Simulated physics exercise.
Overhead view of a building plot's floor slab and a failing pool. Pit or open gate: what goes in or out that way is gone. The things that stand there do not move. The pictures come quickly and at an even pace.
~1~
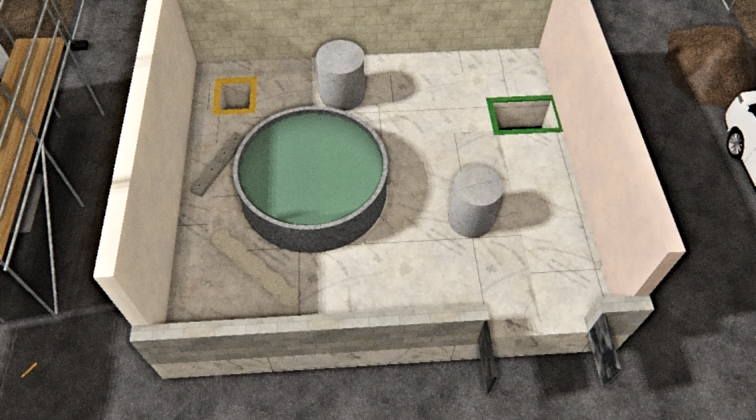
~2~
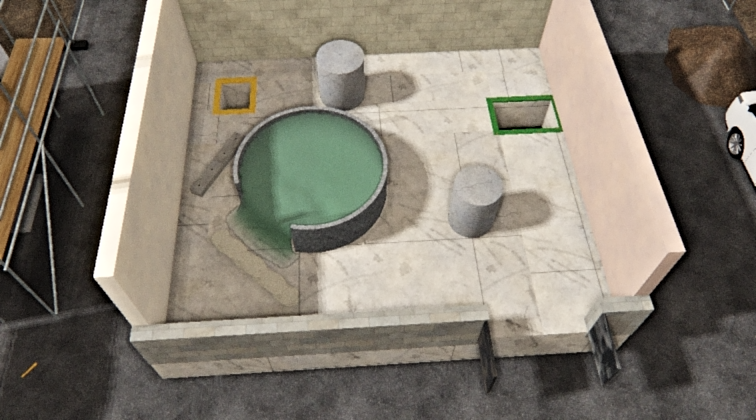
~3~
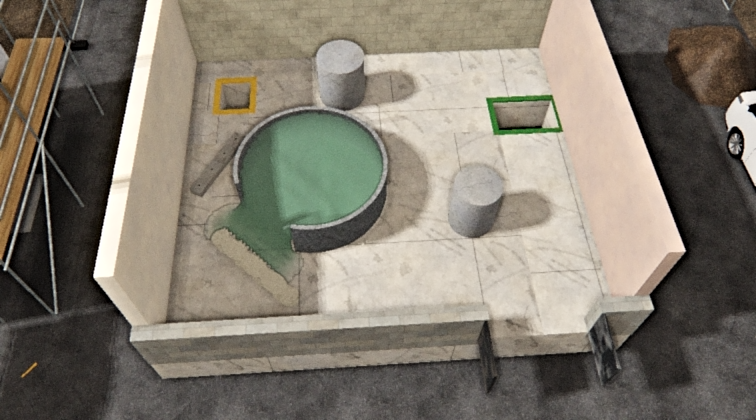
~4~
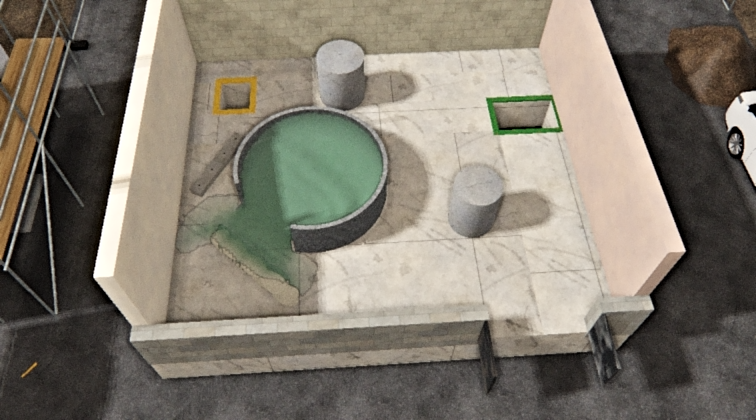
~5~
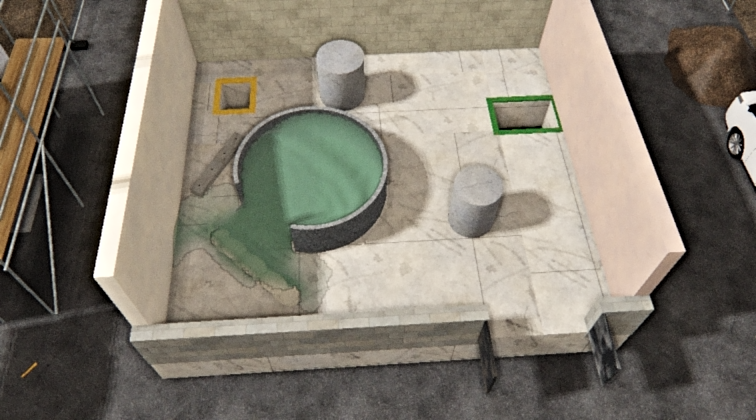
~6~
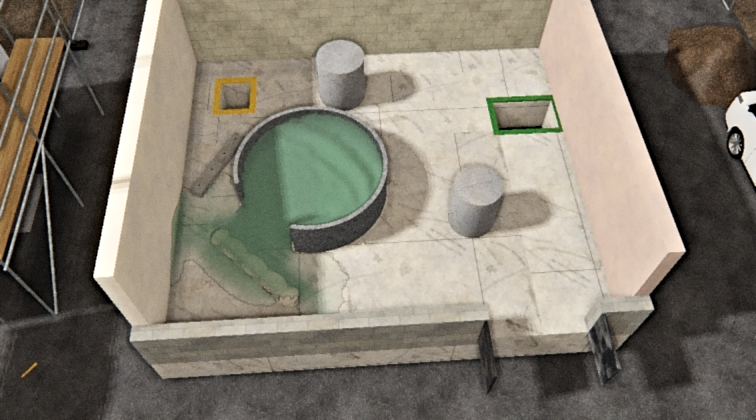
A walled building plot with a pale stone floor is seen from high above, its front wall broken by an opening at the right. A round dark-rimmed tank of green water stands left of centre, with two grey cylinders, an orange-edged pit at back left and a green-edged one at right. The tank's front-left side opens and green water pours out, spreading over a low strip towards the left and front walls, while the camera stays still.
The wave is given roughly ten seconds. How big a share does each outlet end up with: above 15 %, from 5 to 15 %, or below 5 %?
The result: The gate gets from 5 to 15 %; the green pit gets from 5 to 15 %; the yellow pit gets from 5 to 15 %.
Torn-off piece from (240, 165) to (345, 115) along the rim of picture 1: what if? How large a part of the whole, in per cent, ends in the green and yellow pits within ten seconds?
Near enough: Green 12 percent, yellow 45 percent.
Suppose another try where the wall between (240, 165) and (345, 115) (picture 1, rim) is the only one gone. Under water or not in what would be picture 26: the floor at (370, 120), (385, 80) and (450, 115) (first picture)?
Spot by spot: Soaked through, then soaked through, then soaked through.
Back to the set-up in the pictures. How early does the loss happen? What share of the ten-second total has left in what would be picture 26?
Close to 10 out of every hundred.
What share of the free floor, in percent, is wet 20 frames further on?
Estimate: Some 50 in a hundred.
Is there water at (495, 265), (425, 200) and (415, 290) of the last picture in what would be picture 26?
Points in order - 1: Inundated; 2: Unwetted; 3: Inundated.
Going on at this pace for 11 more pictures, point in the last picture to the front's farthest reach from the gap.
I reckon the front has reached (538, 320) by then.
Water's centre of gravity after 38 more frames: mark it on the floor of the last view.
Around pixel (334, 220) of the last picture.
A moment on, water covers 20 % of the floor; the gate 0 %, the green pit 0 %, the yellow pit 0 %.
Next, water covers 35 % of the floor; the gate 0 %, the green pit 0 %, the yellow pit 0 %.
Then, water covers 50 % of the floor; the gate 0 %, the green pit 0 %, the yellow pit 2 %.
Later, water covers 70 % of the floor; the gate 2 %, the green pit 1 %, the yellow pit 5 %.
In the end, water covers 95 % of the floor; the gate 8 %, the green pit 8 %, the yellow pit 8 %.
